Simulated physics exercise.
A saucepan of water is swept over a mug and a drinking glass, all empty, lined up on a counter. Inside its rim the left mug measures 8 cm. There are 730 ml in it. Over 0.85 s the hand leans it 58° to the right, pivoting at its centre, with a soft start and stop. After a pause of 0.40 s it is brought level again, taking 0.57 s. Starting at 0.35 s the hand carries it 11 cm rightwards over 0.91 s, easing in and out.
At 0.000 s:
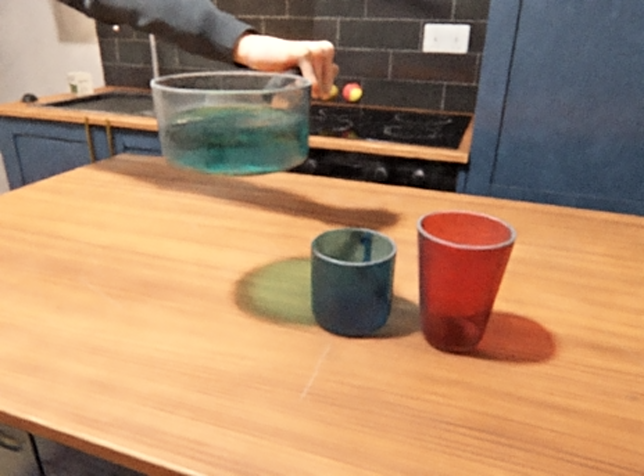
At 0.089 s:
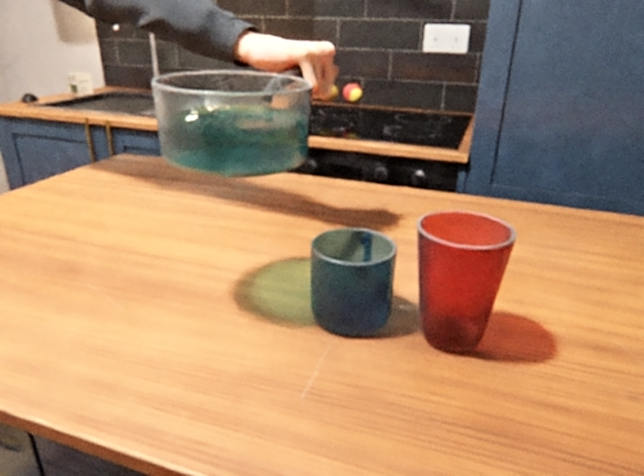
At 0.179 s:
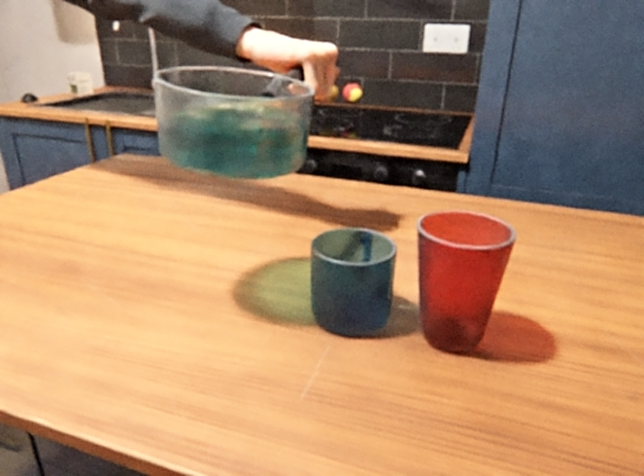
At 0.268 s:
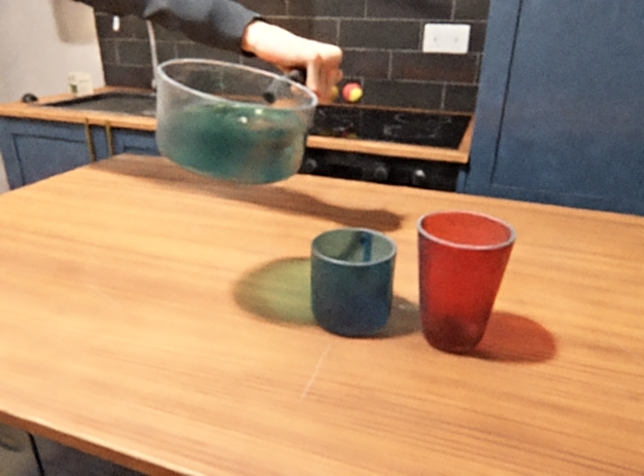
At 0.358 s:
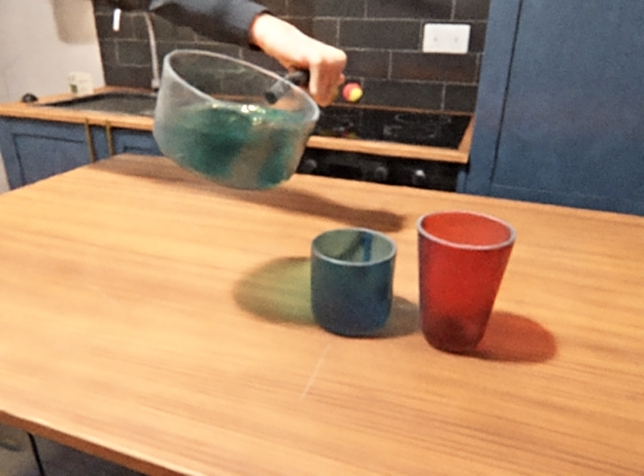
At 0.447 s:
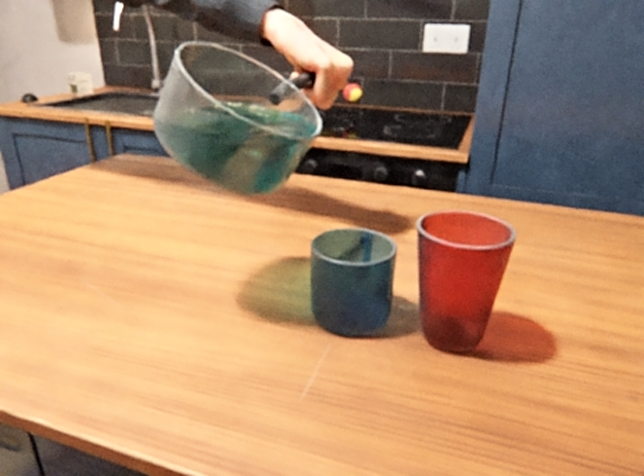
At the start, a hand holds a clear saucepan of blue-green water level above a wooden counter, behind a small blue mug and a taller red drinking glass. The hand then leans the pan steadily to the right, its left side rising and right rim lowering, while the two vessels stay still.
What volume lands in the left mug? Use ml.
About 40 ml.
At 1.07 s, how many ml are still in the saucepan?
Close to 310 ml.
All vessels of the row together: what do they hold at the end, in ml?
Close to 240 ml.
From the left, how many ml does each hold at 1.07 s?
About 40 ml left, 80 ml right.
Then, 0.81 s in, the tilt is 58° and from the left they hold 40 ml, 0 ml, the saucepan 490 ml, and 0 ml is on the counter.
Then, 1.07 s in, the tilt is 58° and from the left they hold 40 ml, 75 ml, the saucepan 315 ml, and 220 ml is on the counter.
Then, 1.35 s in, the tilt is 54° and from the left they hold 40 ml, 180 ml, the saucepan 235 ml, and 250 ml is on the counter.
Then, 1.65 s in, the tilt is 12° and from the left they hold 40 ml, 200 ml, the saucepan 230 ml, and 255 ml is on the counter.
Finally, from the left they hold 40 ml, 200 ml, the saucepan 230 ml, and 255 ml is on the counter.
